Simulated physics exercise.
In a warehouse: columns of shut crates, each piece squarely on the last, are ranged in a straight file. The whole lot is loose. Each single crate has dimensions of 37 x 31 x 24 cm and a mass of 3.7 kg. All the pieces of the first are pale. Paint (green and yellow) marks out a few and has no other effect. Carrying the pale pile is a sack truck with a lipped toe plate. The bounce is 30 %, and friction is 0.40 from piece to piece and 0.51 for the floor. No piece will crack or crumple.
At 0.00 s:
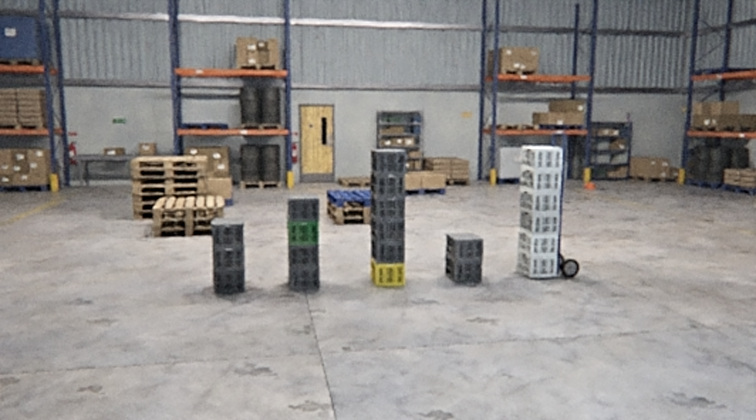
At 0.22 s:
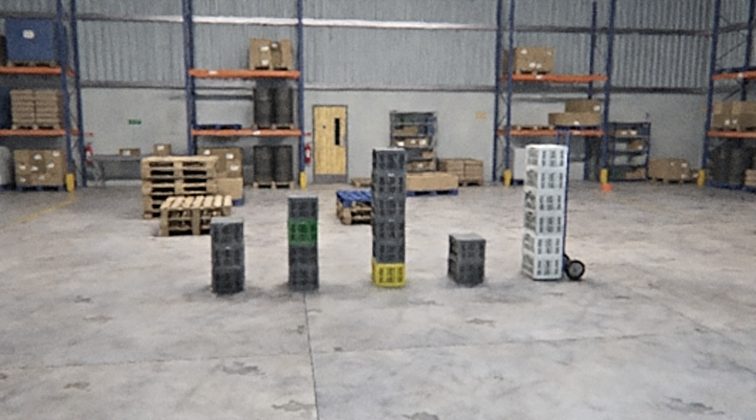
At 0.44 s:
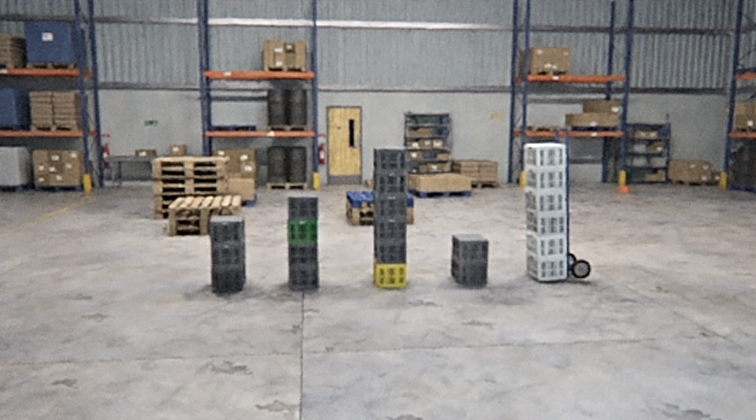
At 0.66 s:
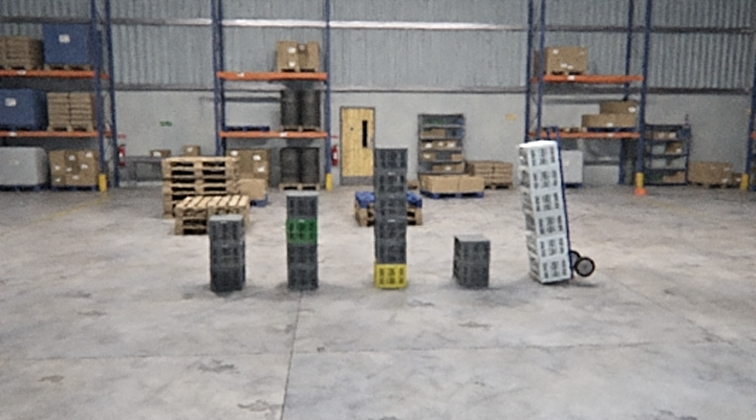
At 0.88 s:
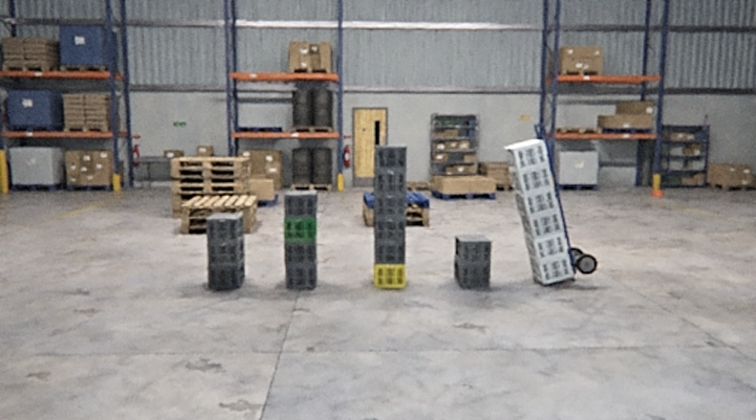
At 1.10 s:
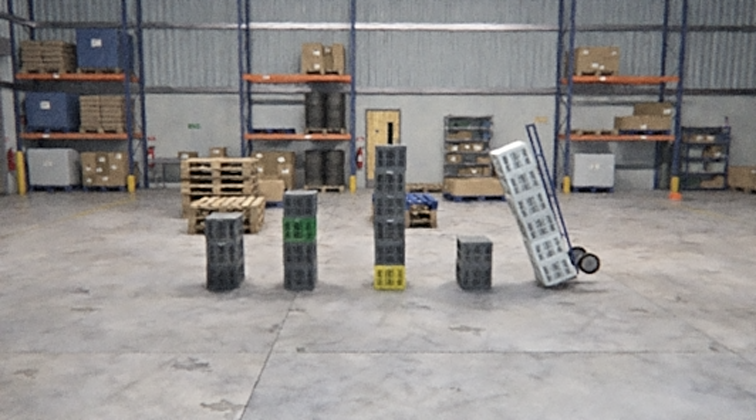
The video shows five columns of closed crates in a row in a warehouse; the hand truck at the right tilts leftward with its pale stack, whose top separates slightly from the truck's frame, while the darker columns stay still.
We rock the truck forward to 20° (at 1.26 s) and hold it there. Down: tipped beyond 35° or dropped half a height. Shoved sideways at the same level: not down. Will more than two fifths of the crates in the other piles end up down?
No.
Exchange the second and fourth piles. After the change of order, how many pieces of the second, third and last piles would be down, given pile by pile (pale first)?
After the swap, the second pile would have 4 down, the third 5 and the last 1.
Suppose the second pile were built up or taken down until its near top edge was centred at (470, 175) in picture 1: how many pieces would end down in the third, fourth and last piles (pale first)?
Down by pile: Third 6, fourth 4, last 2.
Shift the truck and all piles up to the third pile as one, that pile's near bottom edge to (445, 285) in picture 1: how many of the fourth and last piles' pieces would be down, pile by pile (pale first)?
Pile by pile, fourth 0 and last 0.
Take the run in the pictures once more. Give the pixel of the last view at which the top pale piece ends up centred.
In the last view it ends up close to (406, 224).
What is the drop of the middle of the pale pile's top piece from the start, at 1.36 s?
Roughly 20 cm.
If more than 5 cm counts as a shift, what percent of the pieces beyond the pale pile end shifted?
25 percent.
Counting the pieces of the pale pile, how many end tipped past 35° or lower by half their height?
The count is 6.
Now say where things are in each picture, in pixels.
In the first frame (pixels give the middle of a visible side; the camera moves round a little), truck frame (563, 163) 0° forward; yellow crate (391, 275); green crate (304, 233); none of the others has stirred.
In the second frame, truck frame (568, 162) 0° forward; yellow crate (391, 275).
In the third frame, truck frame (567, 160) 3° forward, top of the pale pile leaning 3°; yellow crate (392, 276); none of the others has stirred.
In the fourth frame, truck frame (560, 157) 9° forward, top of the pale pile leaning 9°; yellow crate (391, 276); none of the others has stirred.
In the fifth frame, truck frame (550, 156) 15° forward, top of the pale pile leaning 15°; yellow crate (390, 276); none of the others has stirred.
In the sixth frame, truck frame (543, 156) 19° forward, top of the pale pile leaning 22°; yellow crate (390, 277); green crate (298, 230); none of the others has stirred.
After 1.36 s, 6 of the pale pile down; none of the 15 other crates down.
After 1.68 s, 6 of the pale pile down; none of the 15 other crates down, 3 disturbed.
In the end (2.9 s), 6 of the pale pile down; none of the 15 other crates down, 5 disturbed; yellow crate unmoved; green crate unmoved. That is 0 per cent. From the last view, middles, yellow crate near (389, 273), green crate near (300, 227).
